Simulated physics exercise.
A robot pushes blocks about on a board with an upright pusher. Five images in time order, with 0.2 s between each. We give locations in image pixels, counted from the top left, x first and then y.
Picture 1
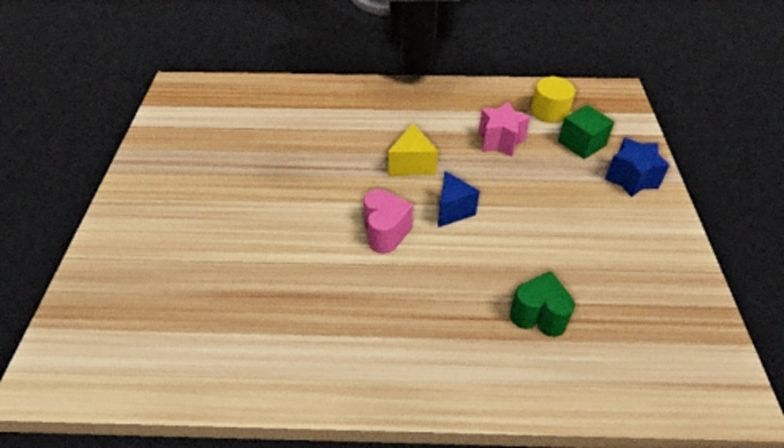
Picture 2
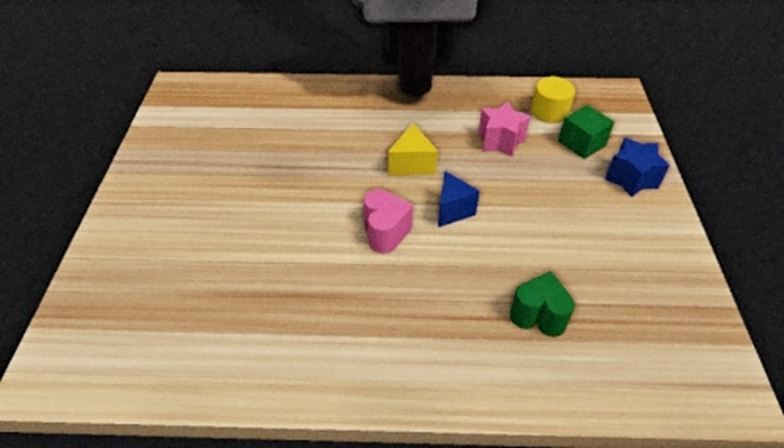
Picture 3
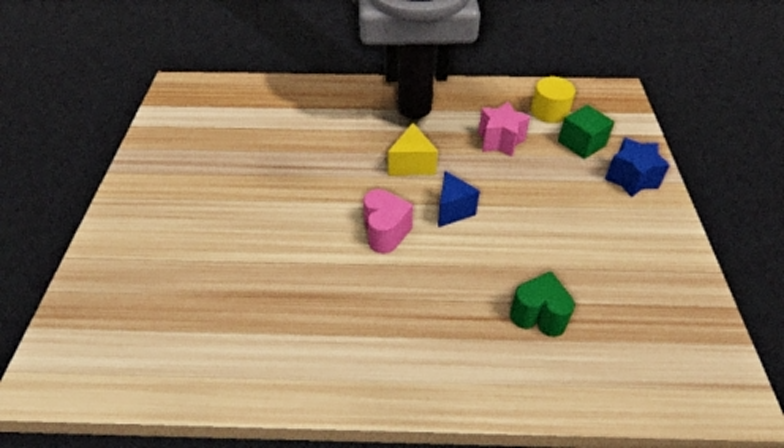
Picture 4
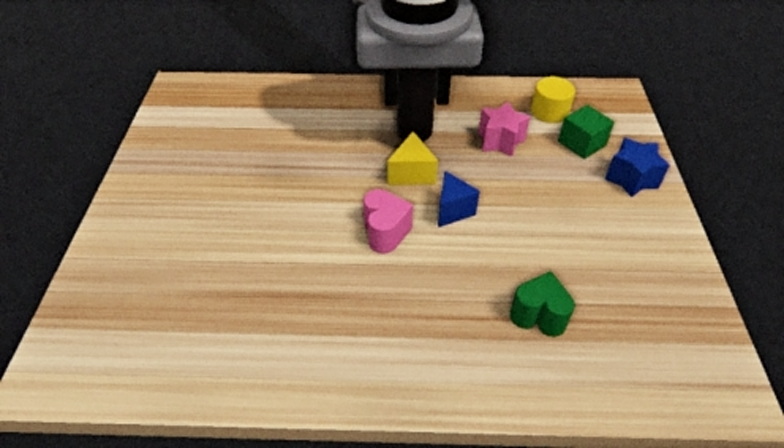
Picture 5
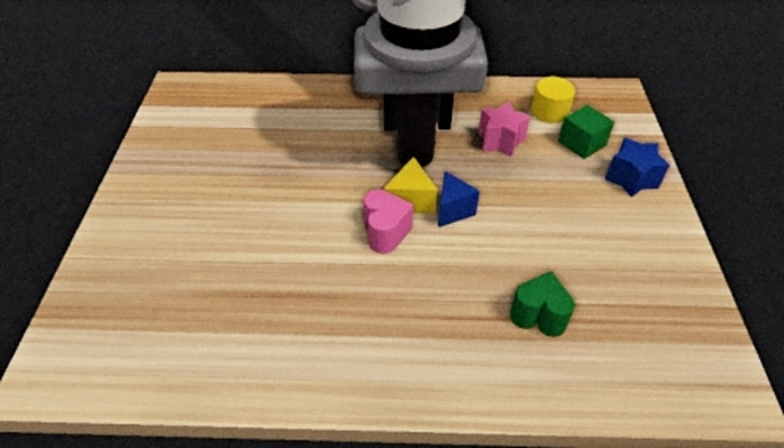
On a wooden board, a robot pusher moving forward from the far edge and nudging a yellow triangular block toward pink and blue blocks.
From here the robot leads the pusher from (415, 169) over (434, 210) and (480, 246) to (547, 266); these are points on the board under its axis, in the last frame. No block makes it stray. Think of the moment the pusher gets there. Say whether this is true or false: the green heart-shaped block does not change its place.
Answer: True.
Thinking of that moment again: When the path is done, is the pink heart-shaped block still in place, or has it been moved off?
From what I can tell, it won't keep its place.
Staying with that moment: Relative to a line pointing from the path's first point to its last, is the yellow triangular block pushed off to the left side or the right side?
It's going to go right.
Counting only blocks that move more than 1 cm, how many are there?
Count: Three or more.
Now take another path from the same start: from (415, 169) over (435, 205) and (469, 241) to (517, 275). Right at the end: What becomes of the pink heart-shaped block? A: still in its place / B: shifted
My answer is option B.
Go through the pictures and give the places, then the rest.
Tip of the pusher at (417, 66), middles of tops, pink heart-shaped block at (385, 207), yellow triangular block at (413, 141), blue triangular block at (455, 187), green heart-shaped block at (547, 293), in the first frame.
Pusher at (415, 87), nothing pushed, in the second frame.
Pusher at (415, 109), nothing pushed, in the third frame.
Pusher at (415, 132), yellow triangular block at (413, 150), in the fourth frame.
Pusher at (415, 157), pink heart-shaped block at (385, 207), yellow triangular block at (412, 177), blue triangular block at (455, 187), green heart-shaped block at (547, 293), in the fifth frame.
On the path given first. One third of the way, pusher at (435, 199); pink heart-shaped block at (368, 224), turned 15° clockwise; yellow triangular block at (407, 214), turned 55° clockwise; blue triangular block at (469, 197).
Two thirds of the way, pusher at (483, 235); pink heart-shaped block at (368, 224), turned 20° clockwise; yellow triangular block at (414, 219), turned 90° clockwise; blue triangular block at (521, 222), turned 20° anticlockwise.
At the end, pusher at (550, 254); pink heart-shaped block at (368, 224), turned 20° clockwise; yellow triangular block at (414, 219), turned 90° clockwise; blue triangular block at (589, 235), turned 35° anticlockwise; green heart-shaped block unmoved.
